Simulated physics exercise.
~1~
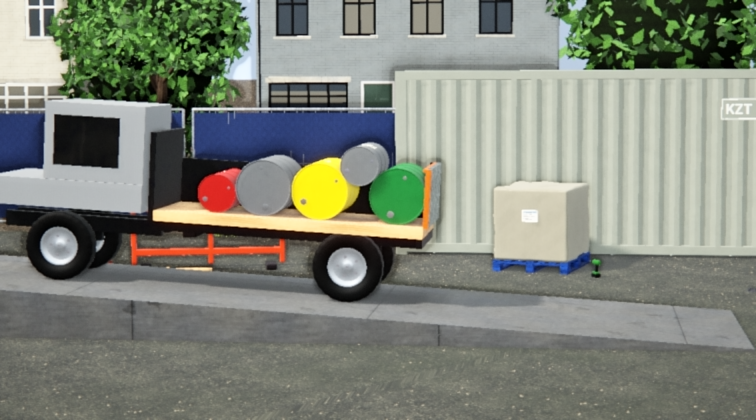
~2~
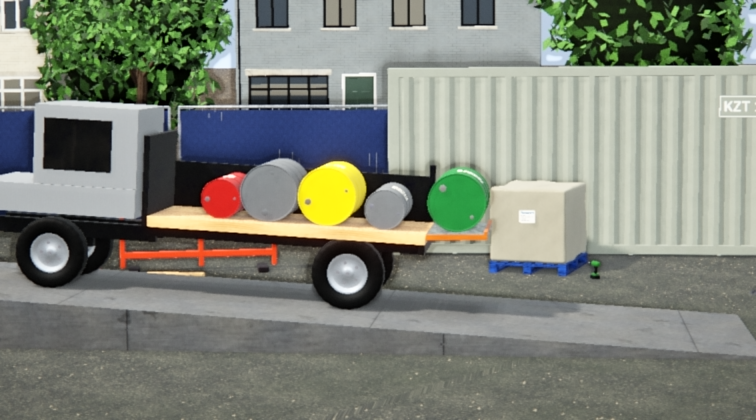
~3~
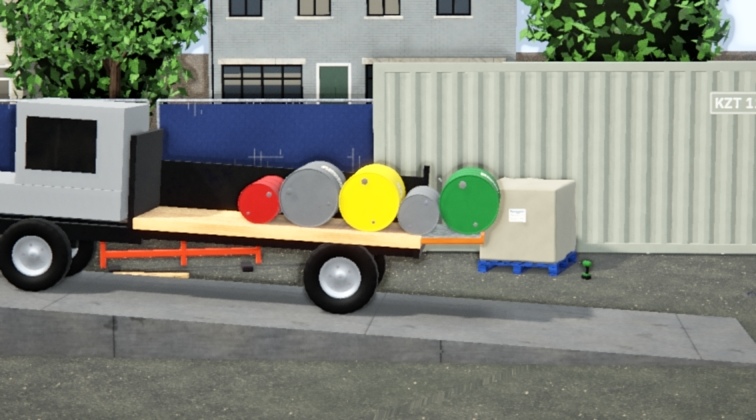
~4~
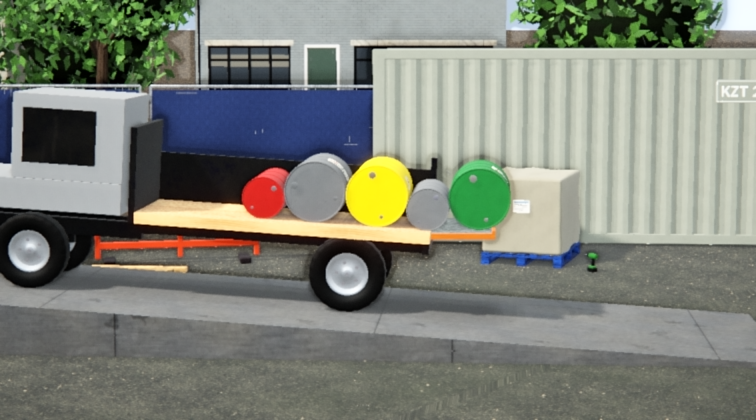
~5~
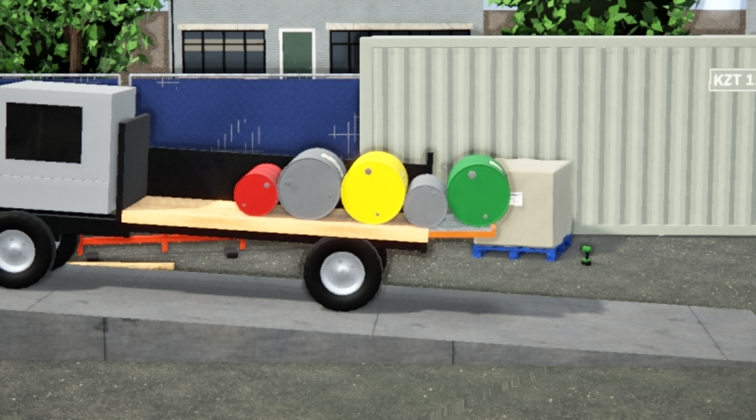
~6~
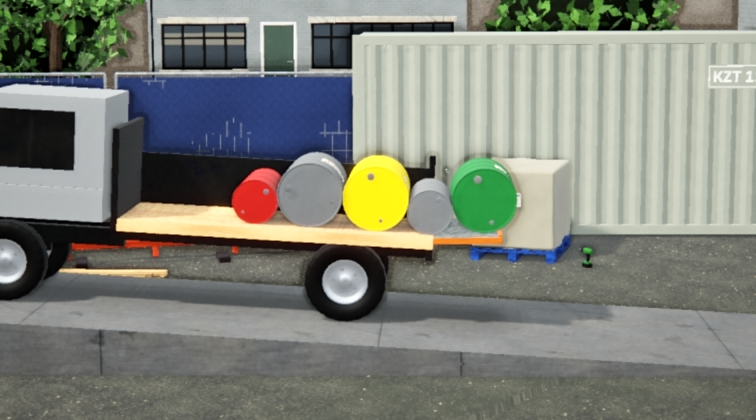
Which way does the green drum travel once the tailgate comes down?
The green drum rolls to the right, off the end of the bed and onto the lowered tailgate.
